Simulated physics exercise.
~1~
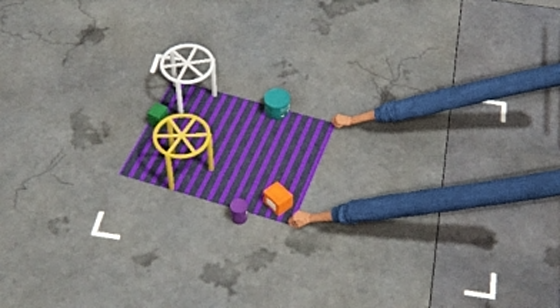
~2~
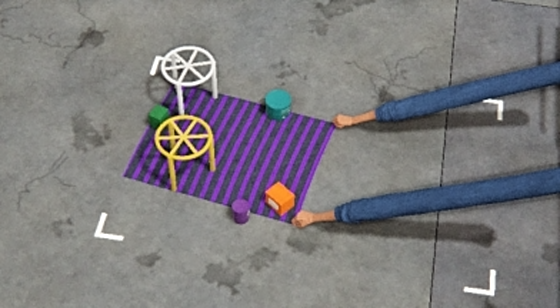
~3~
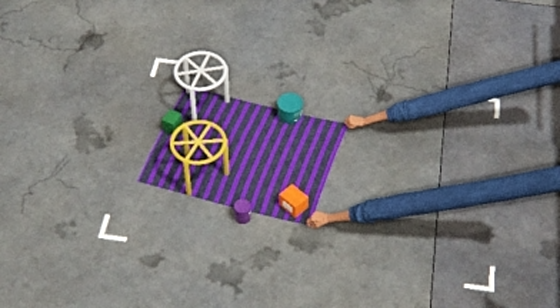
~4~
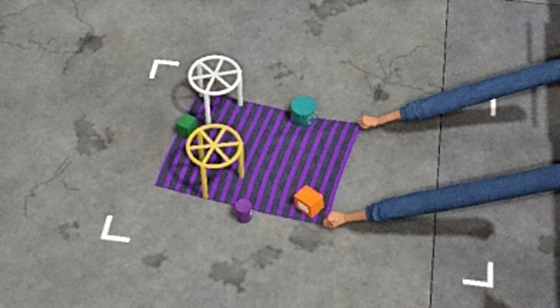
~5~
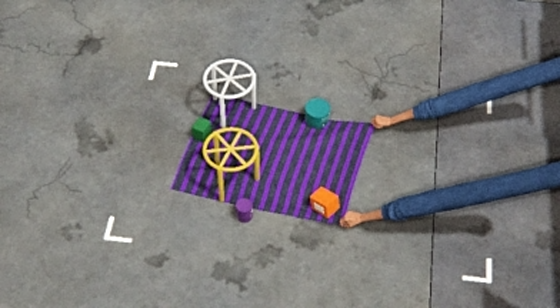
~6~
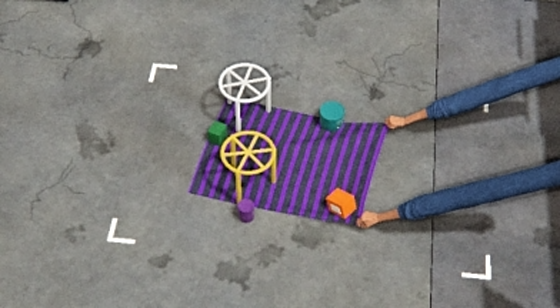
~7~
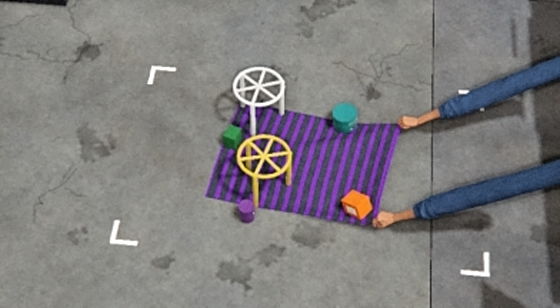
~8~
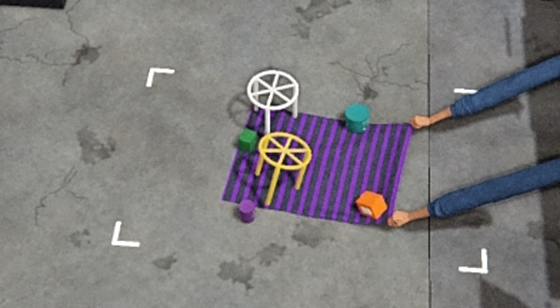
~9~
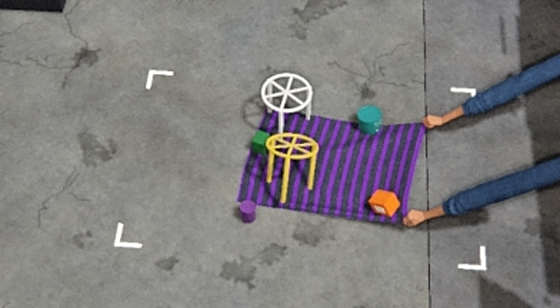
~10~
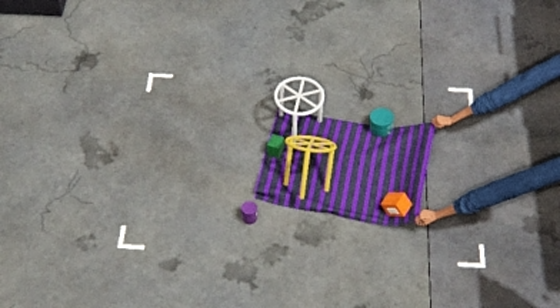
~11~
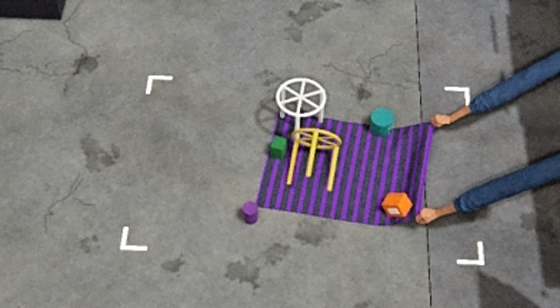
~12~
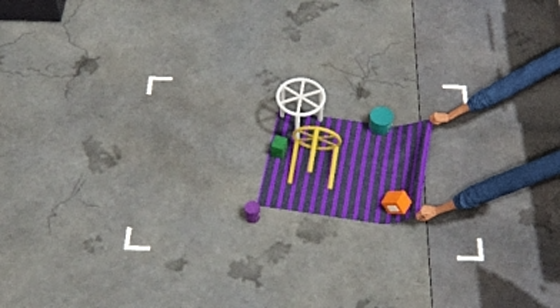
Two hands in blue sleeves reach in from the right and grip the edge of a purple and dark striped sheet on a cracked grey floor marked with white corners, seen from high above. A white stool, a green crate and a yellow stool stand toward its left side, with a teal bin and an orange box nearer the hands and a purple bucket at the lower edge. The hands pull the sheet steadily right, carrying most things far along. The bucket barely shifts and is left on bare floor. The yellow stool tips over, and everything stops with the white stool upright.
